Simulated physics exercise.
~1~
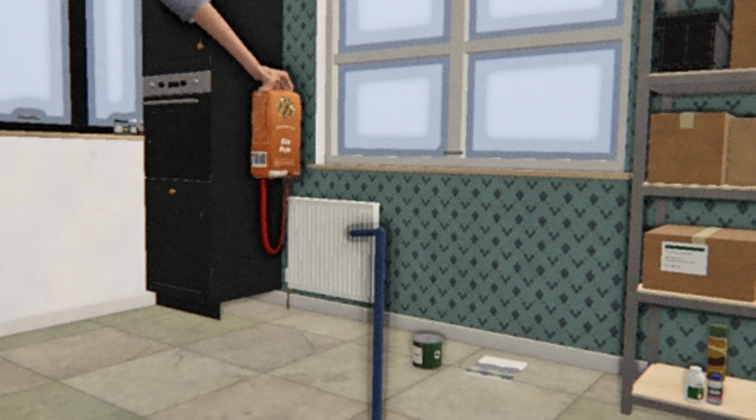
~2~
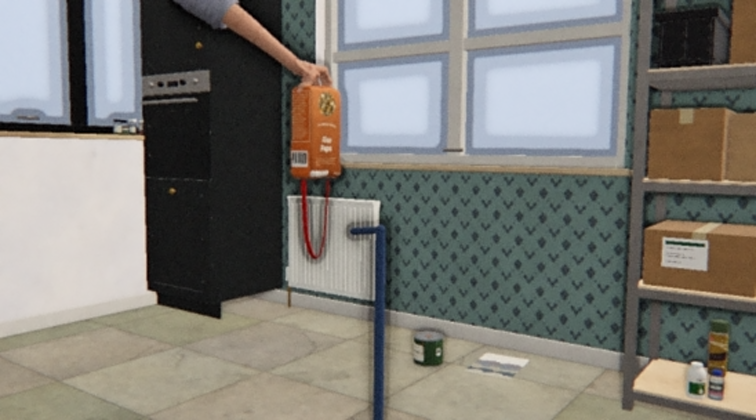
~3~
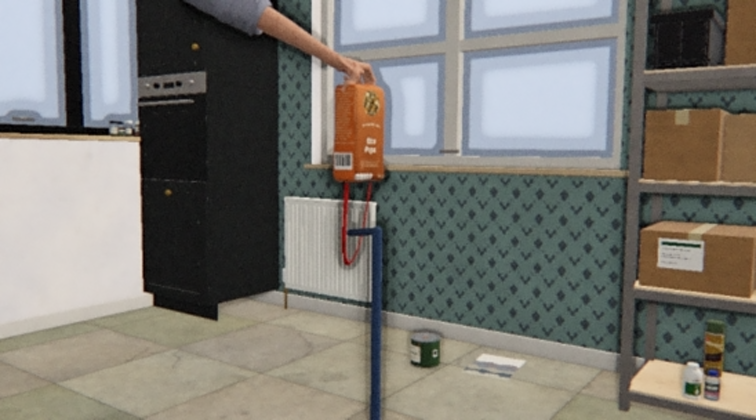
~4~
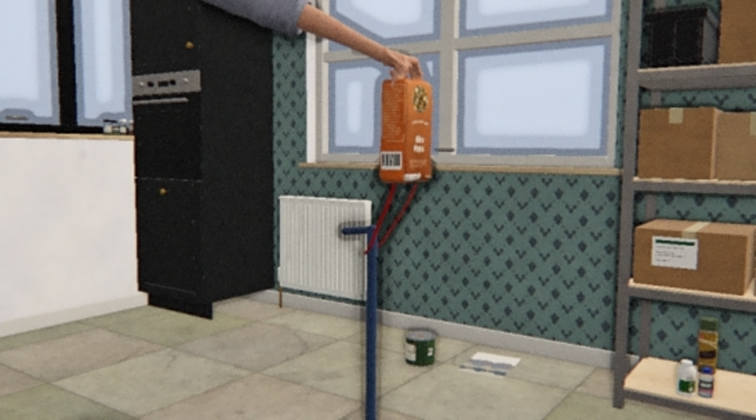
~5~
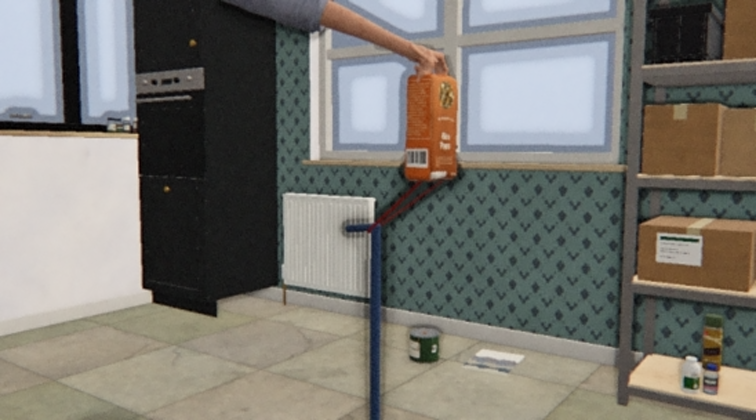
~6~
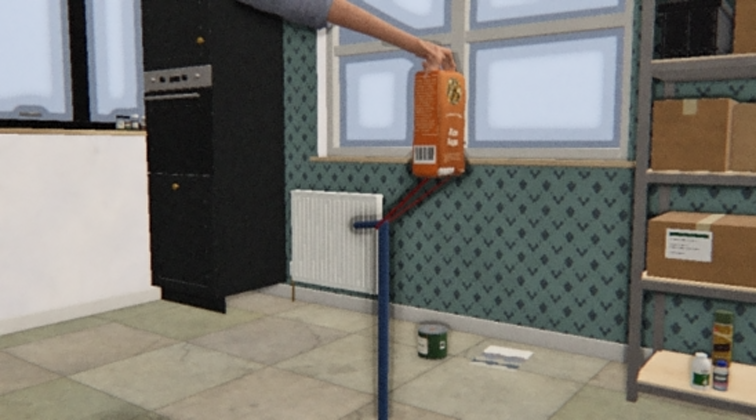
The clip shows a hand carrying an upright orange sack with a dangling red loop rightward past a blue hooked post in a kitchen. The loop catches on the post and pulls taut, and the hand stops with the sack held just beyond it.
